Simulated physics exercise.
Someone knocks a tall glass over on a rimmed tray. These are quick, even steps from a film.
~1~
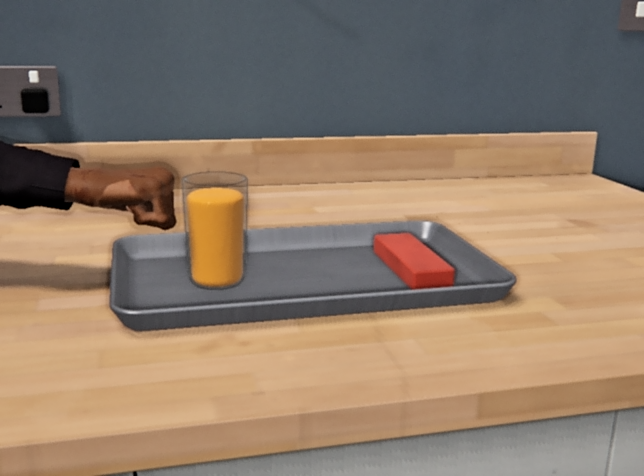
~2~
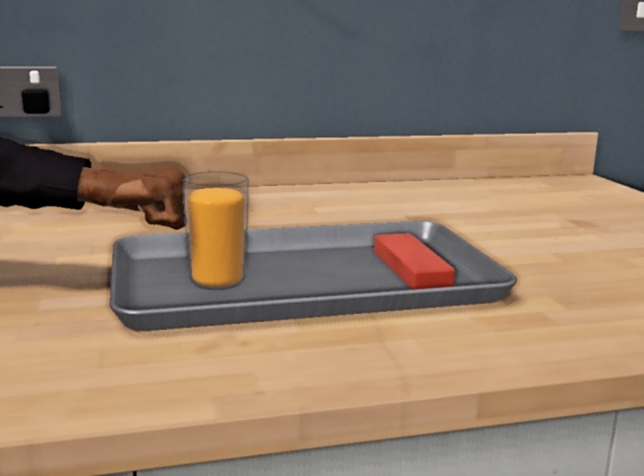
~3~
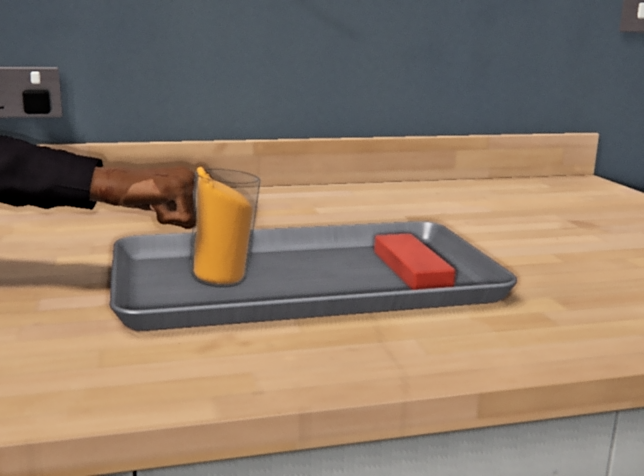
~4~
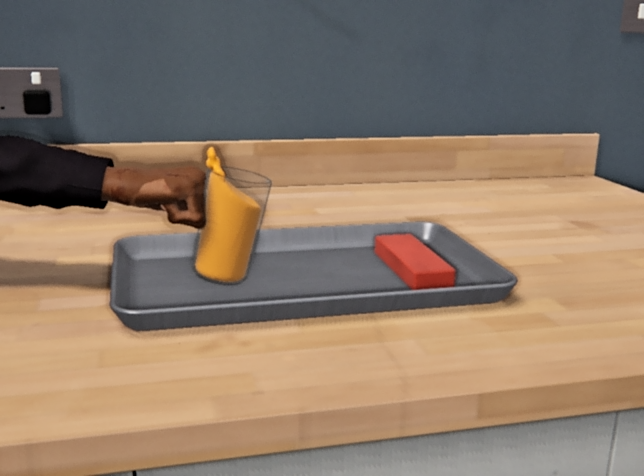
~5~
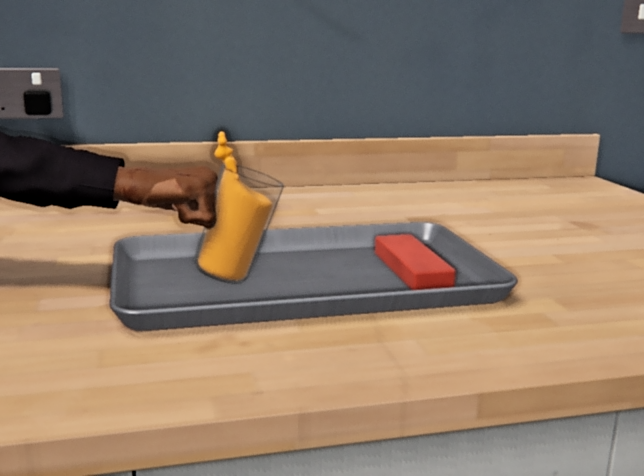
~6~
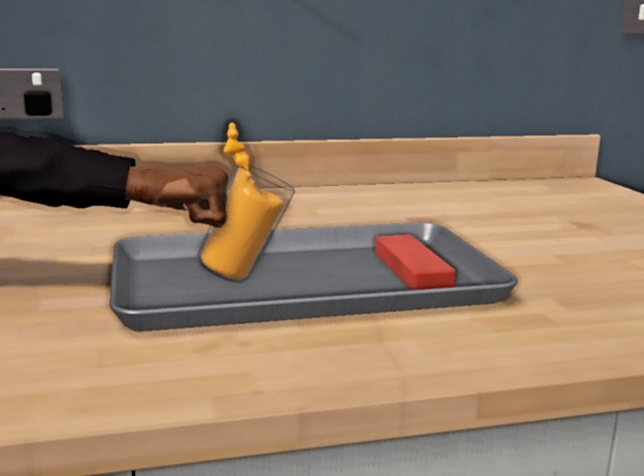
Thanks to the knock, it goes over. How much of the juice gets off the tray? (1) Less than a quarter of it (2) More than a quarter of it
1.
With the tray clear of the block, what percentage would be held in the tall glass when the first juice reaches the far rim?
Tall glass content at that instant: ~ 55 per cent.
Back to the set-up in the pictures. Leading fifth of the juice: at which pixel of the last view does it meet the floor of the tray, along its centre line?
Landing point, centre line: Approx. (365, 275).
A moment on, the tall glass lies on its side and 91 per cent is in the glass, 0 on the tray and 9 above or beyond its rim.
Next, the tall glass lies on its side and 50 per cent is in the glass, 37 on the tray and 14 above or beyond its rim.
Then the tall glass lies on its side and 27 per cent is in the glass, 51 on the tray and 22 above or beyond its rim.
Later the tall glass lies on its side and 15 per cent is in the glass, 69 on the tray and 17 above or beyond its rim.
At rest 83 per cent is held by tray and glass, 17 is off the tray.
